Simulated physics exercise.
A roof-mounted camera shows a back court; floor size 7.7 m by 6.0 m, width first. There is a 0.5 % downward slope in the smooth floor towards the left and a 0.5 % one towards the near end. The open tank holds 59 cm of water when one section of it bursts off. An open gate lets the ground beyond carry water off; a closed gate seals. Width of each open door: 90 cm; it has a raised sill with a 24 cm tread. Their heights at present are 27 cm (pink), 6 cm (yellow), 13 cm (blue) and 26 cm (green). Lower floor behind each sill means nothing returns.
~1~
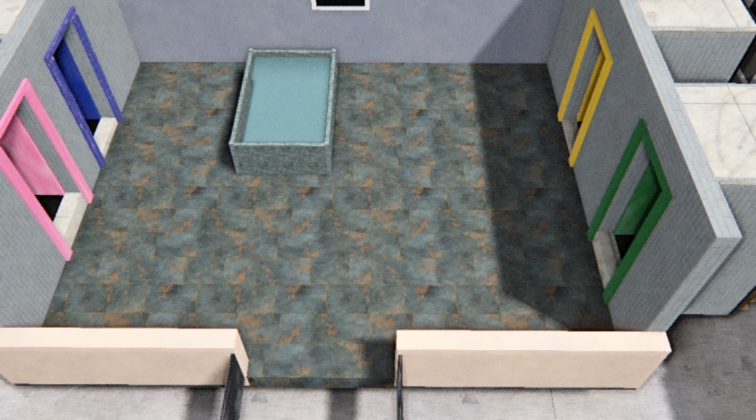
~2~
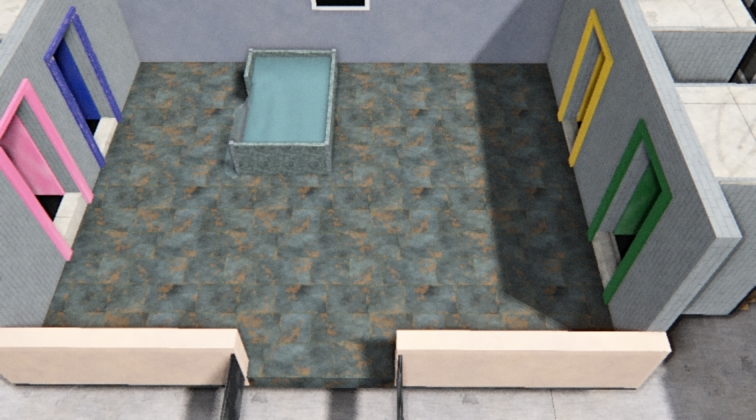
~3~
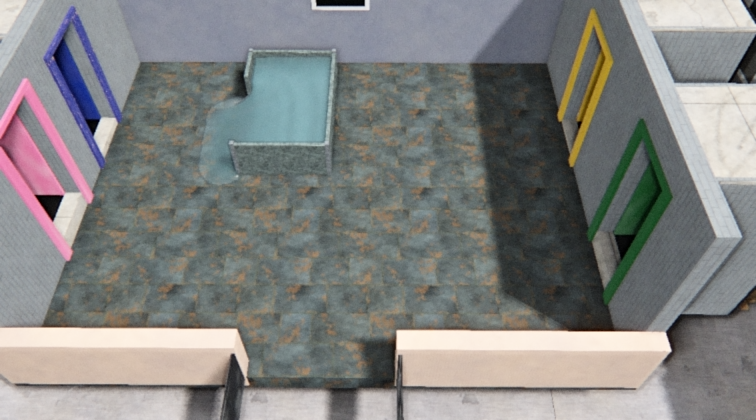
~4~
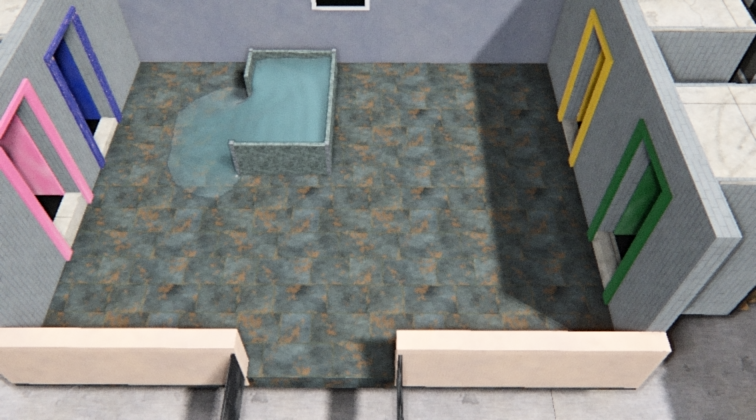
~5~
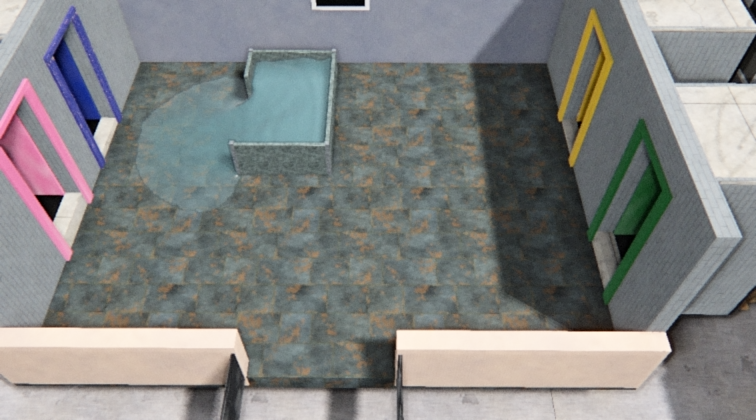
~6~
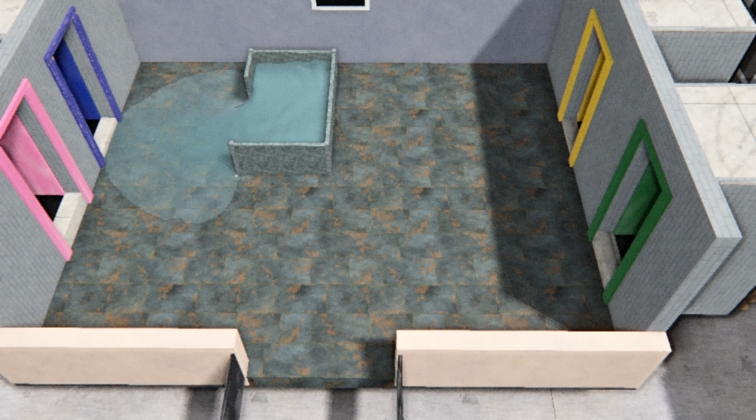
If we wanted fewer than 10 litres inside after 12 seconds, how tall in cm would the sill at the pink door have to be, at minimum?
It would need to be around 15 cm tall.
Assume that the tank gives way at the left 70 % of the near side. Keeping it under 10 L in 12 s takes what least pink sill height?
Then something near 5.5 cm.
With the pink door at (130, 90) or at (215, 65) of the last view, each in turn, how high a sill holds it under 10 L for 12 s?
In turn: About 17 cm, about 5.5 cm.
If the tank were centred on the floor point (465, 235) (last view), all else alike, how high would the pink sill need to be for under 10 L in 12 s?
You'd need some 16 cm.
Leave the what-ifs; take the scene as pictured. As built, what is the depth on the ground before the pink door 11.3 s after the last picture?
About 6.0 cm.
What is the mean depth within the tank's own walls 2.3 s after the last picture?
It averages roughly 15 centimetres.
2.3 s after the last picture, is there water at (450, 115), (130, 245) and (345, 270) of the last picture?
One by one: Clear, drenched, clear.
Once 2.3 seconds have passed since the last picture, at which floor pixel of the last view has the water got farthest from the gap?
Somewhere near the pixel (31, 358).
Then, 0.7 s after the last picture water covers 20 % of the floor, deepest (34 cm) near (101, 171); 14 cm at the pink door, 0 litres in over its 27 cm sill.
Then, 2.3 s after the last picture water covers 25 % of the floor, deepest (28 cm) near (31, 358); 14 cm at the pink door, 0 litres in over its 27 cm sill.
Then, 11.3 s after the last picture water covers 90 % of the floor, deepest (8 cm) near (31, 358); 6 cm at the pink door, 0 litres in over its 27 cm sill.
At the pink door as built, the water peaked near 21 cm, 1.1 s after the last picture.
Run again over the same 12 s with other heights there, 16 litres in over 13.5 cm, 4 litres over 18 cm. The limit of 10 litres is kept from about 15 cm up.
